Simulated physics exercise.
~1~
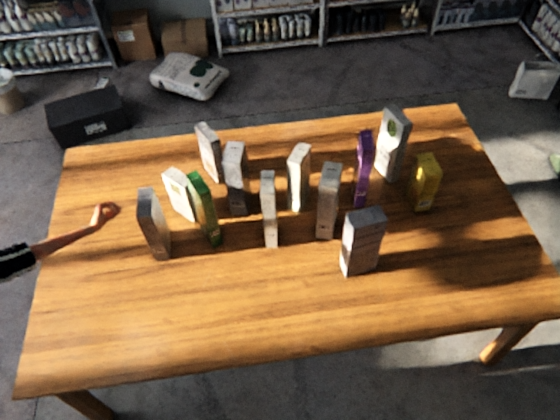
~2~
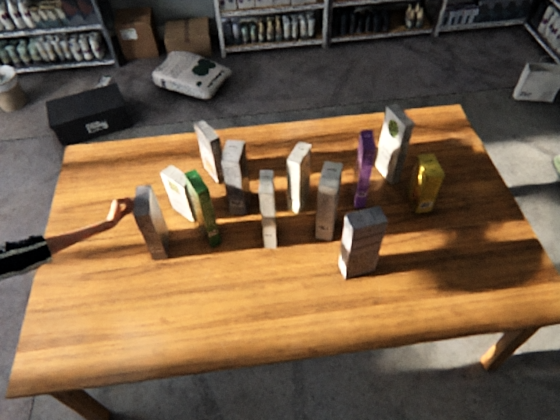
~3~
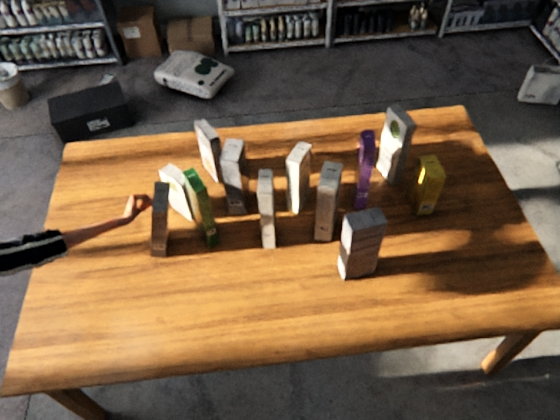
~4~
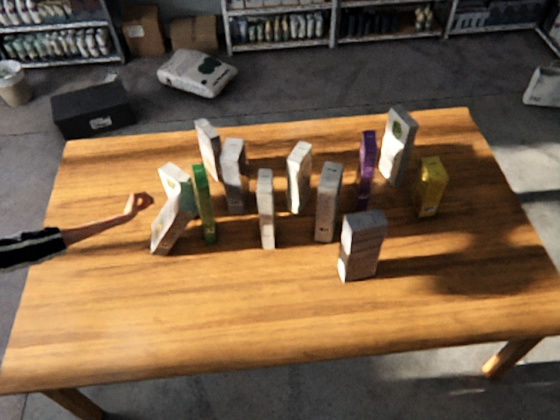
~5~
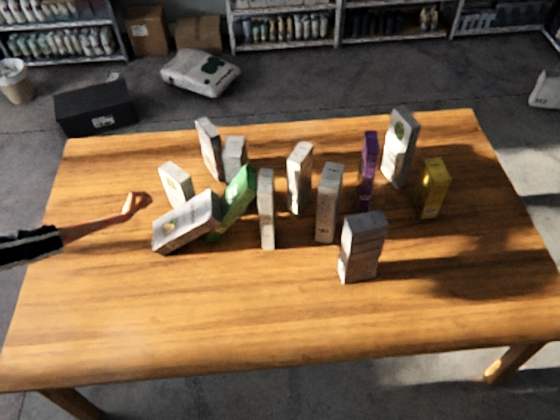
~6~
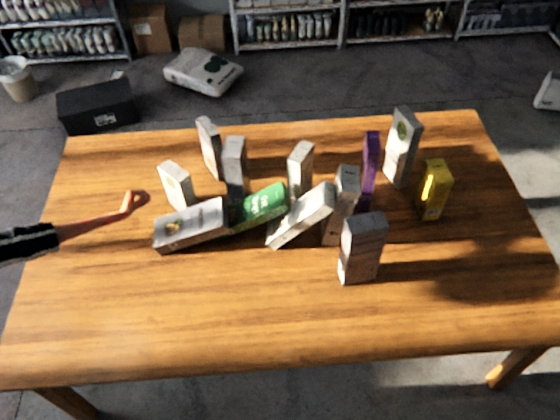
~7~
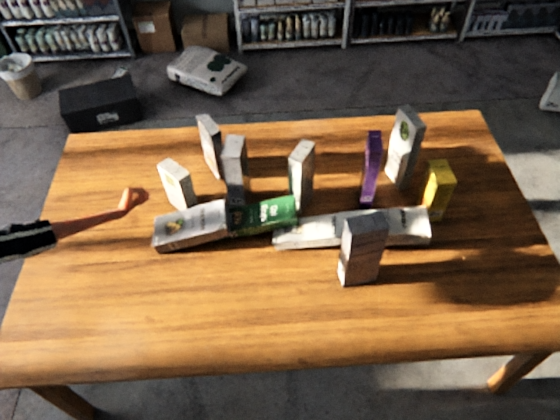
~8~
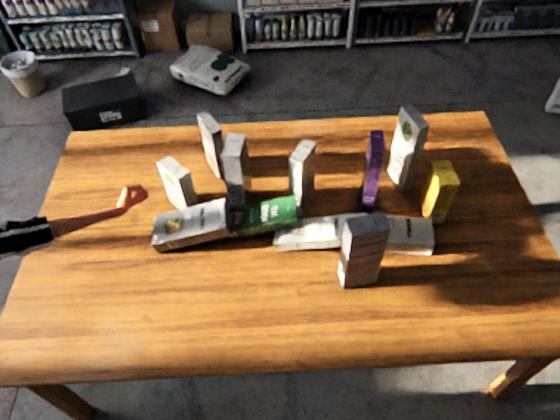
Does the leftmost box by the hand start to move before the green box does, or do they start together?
The leftmost box by the hand starts to move first. The green box is still upright while that box leans toward it, and only then does it begin to tip.
